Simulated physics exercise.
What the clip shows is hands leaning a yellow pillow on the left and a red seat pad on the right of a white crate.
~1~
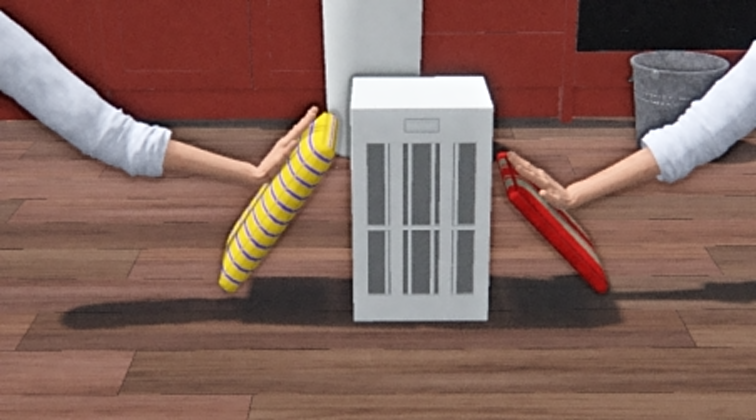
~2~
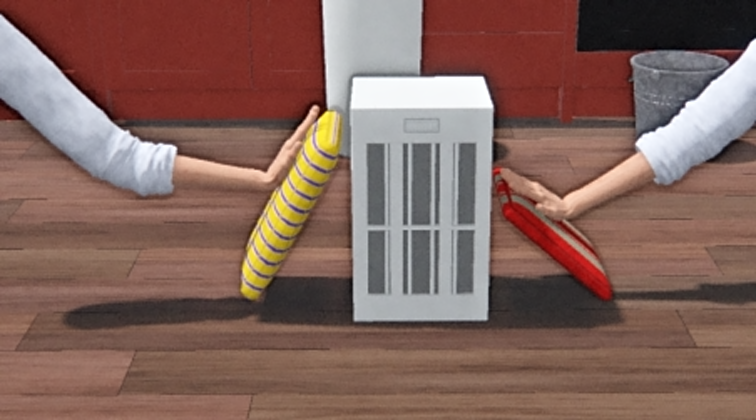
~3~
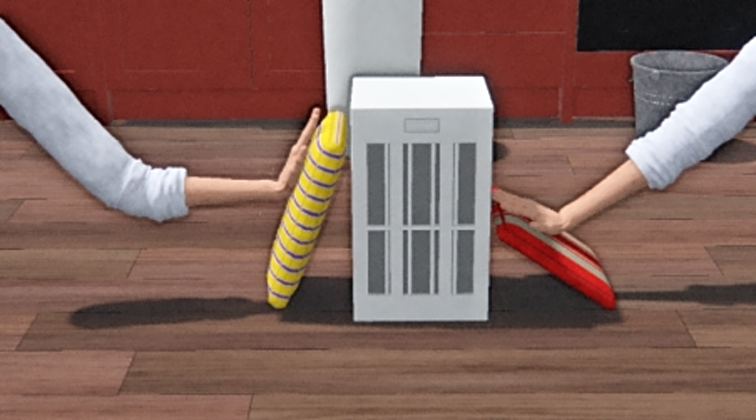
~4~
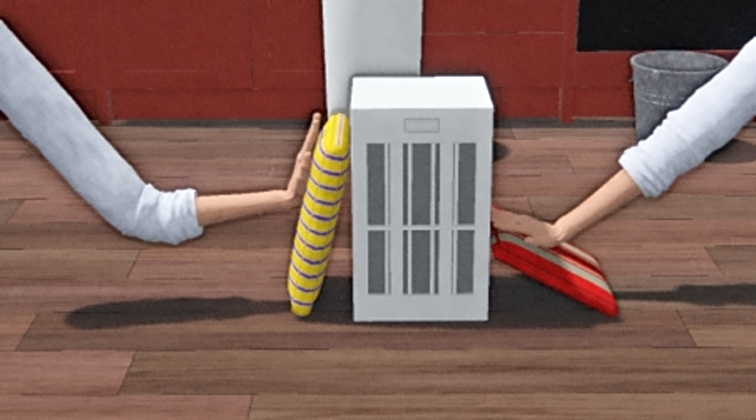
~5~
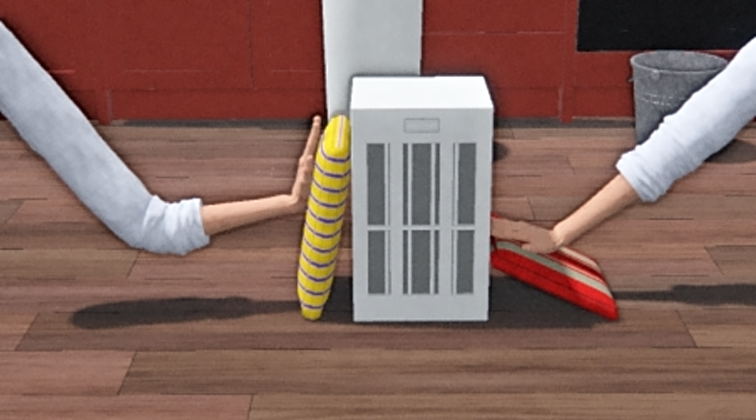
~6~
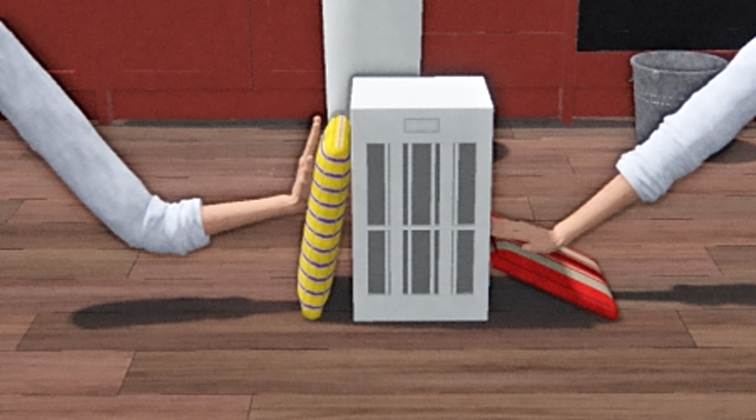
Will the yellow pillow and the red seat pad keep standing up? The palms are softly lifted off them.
Here is what happens: The yellow pillow keeps standing; the red seat pad falls down.
Then, 0.20 s after the last picture, pillow leaning near (326, 215); seat pad flat on the floor near (553, 284).
At rest, pillow leaning near (327, 216); seat pad flat on the floor near (553, 286). The yellow pillow keeps leaning and the red seat pad slumps to the floor.
